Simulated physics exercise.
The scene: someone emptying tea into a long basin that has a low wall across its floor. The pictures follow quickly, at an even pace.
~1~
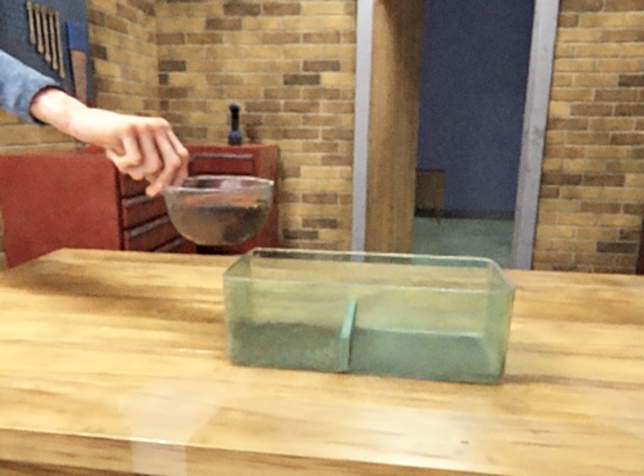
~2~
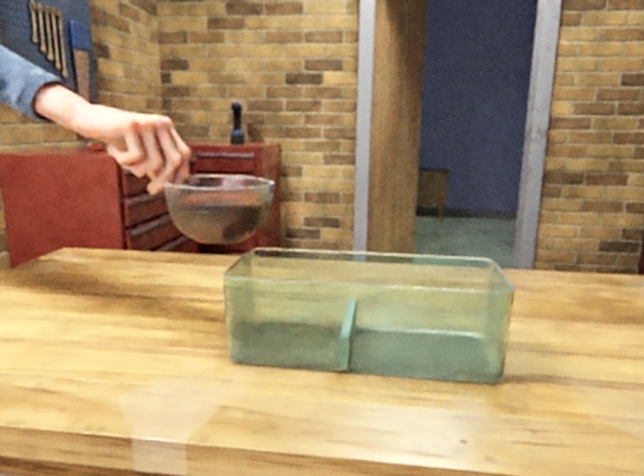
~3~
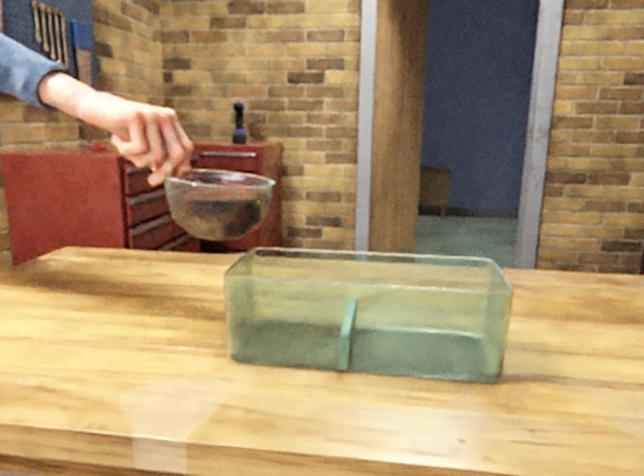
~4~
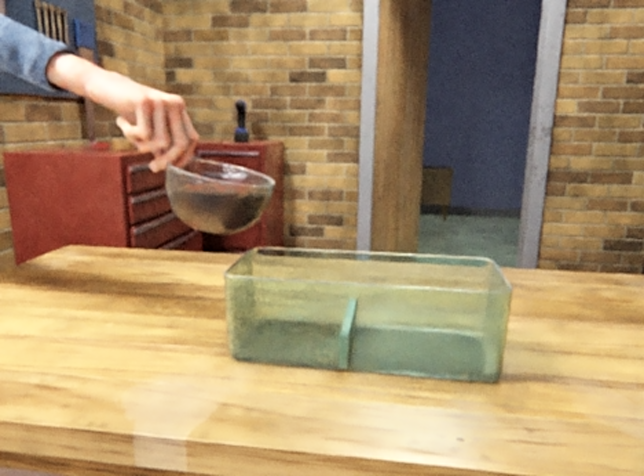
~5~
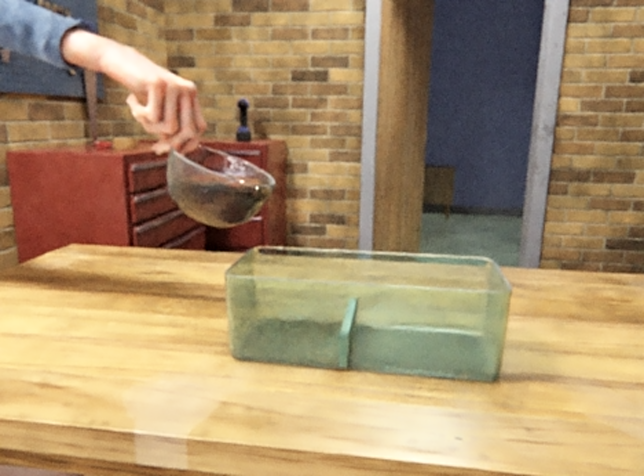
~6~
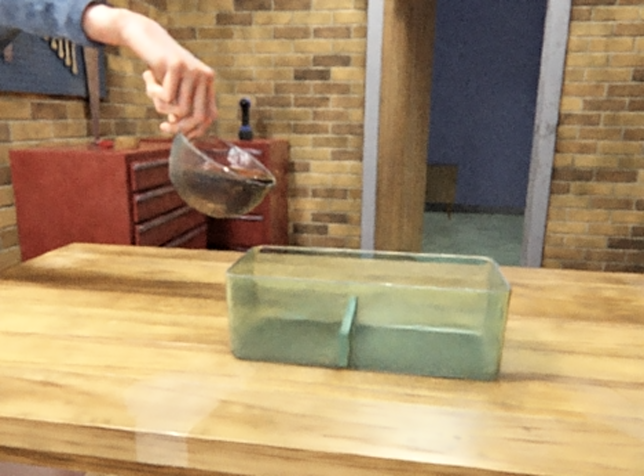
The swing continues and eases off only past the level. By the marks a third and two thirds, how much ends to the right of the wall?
It comes to between a third and two thirds.
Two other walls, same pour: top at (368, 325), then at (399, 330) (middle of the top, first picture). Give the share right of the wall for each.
The first gives 15 %, the second 15 %.
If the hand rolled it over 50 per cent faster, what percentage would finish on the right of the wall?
It comes to 65 per cent or so.
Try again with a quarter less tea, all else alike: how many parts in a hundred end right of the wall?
Near 40 %.
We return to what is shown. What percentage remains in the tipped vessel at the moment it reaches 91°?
Near 30 %.
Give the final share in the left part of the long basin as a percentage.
Roughly 40 in a hundred.
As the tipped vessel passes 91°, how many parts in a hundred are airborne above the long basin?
About 50 per cent.
A moment on, the tilt is 91° and 30 per cent is still to pour, 18 is left of the wall and 0 right of it.
Next, the tilt is 113° and 0 per cent is still to pour, 36 is left of the wall and 57 right of it.
Then the tilt is 113° and 0 per cent is still to pour, 42 is left of the wall and 57 right of it.
Later the tilt is 113° and 0 per cent is still to pour, 42 is left of the wall and 57 right of it.
In the end 42 per cent lies left of the wall, 57 right of it and 1 outside.
